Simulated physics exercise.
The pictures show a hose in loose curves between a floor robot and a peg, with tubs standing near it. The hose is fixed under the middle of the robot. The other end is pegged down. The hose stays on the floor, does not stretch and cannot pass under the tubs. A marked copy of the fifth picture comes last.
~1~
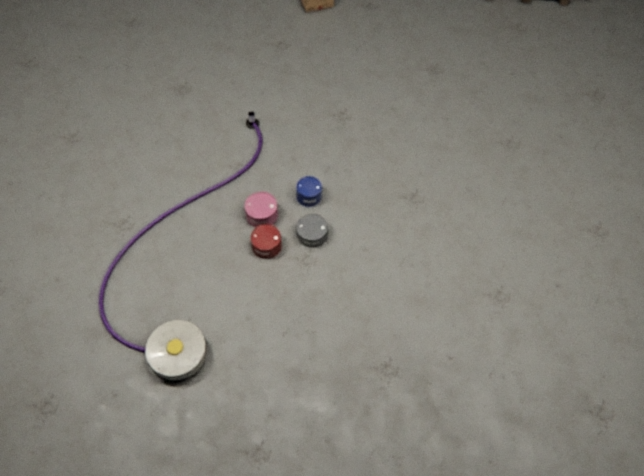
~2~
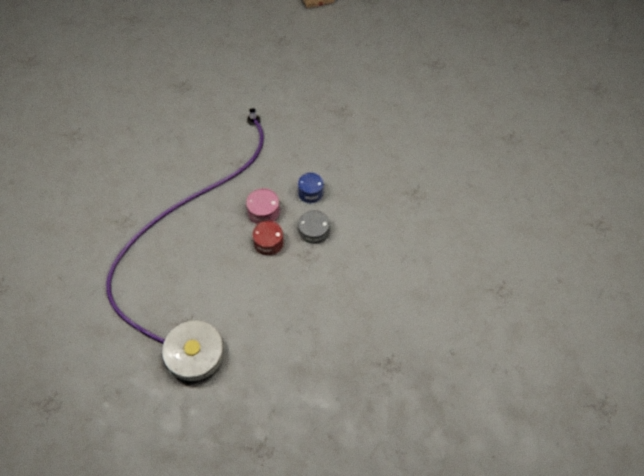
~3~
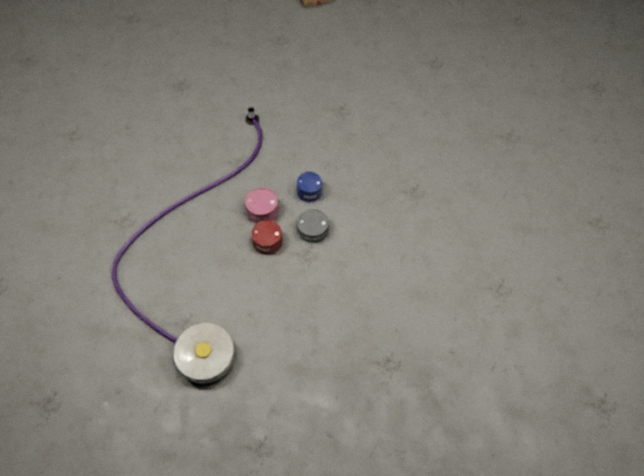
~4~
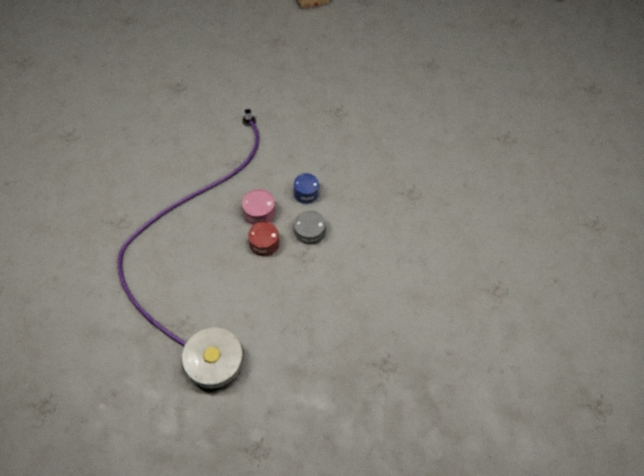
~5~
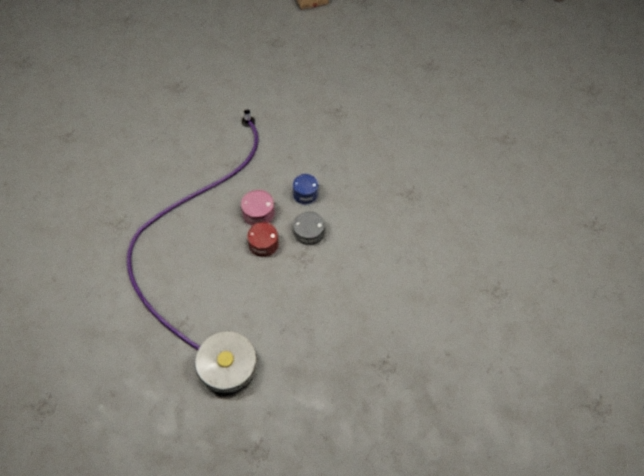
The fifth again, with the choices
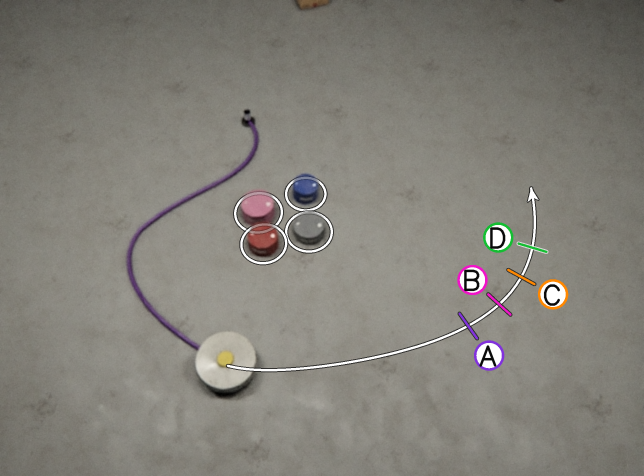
A bare, mottled grey floor is seen from above at a steep slant. A purple hose curves loosely from a small dark peg at upper centre-left to a round, pale robot with a yellow centre at lower left, with pink, blue, red and grey tubs clustered right of it. The robot slides right and slightly down, drawing the hose's lower bend along, while the view shifts very slightly and the tubs stay put.
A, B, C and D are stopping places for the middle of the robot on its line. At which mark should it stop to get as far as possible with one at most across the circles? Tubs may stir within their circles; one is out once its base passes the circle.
A.
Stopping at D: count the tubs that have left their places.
Four.
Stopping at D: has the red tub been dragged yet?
Yes.
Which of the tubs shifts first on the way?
The red tub.
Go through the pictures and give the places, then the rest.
In the first frame, peg (252, 119); pink tub (261, 210); blue tub (309, 192).
In the second frame, robot (194, 351); grey tub (314, 227).
In the third frame, robot (205, 354); peg (252, 115).
In the fourth frame, robot (213, 358); blue tub (307, 189).
In the fifth frame, robot (227, 362); red tub (263, 239); peg (248, 117); pink tub (258, 208).
On the marked copy, A at (468, 326); B at (499, 304); C at (521, 277); D at (532, 248); the route from (228, 366) via (450, 334) to (531, 188).
With A. Early on, robot (317, 364).
Further on, robot (404, 347).
At the end, robot (470, 322); red tub (270, 235); one over the rings.
As for the rest, B has two over the rings; C has three over the rings; D has four over the rings.
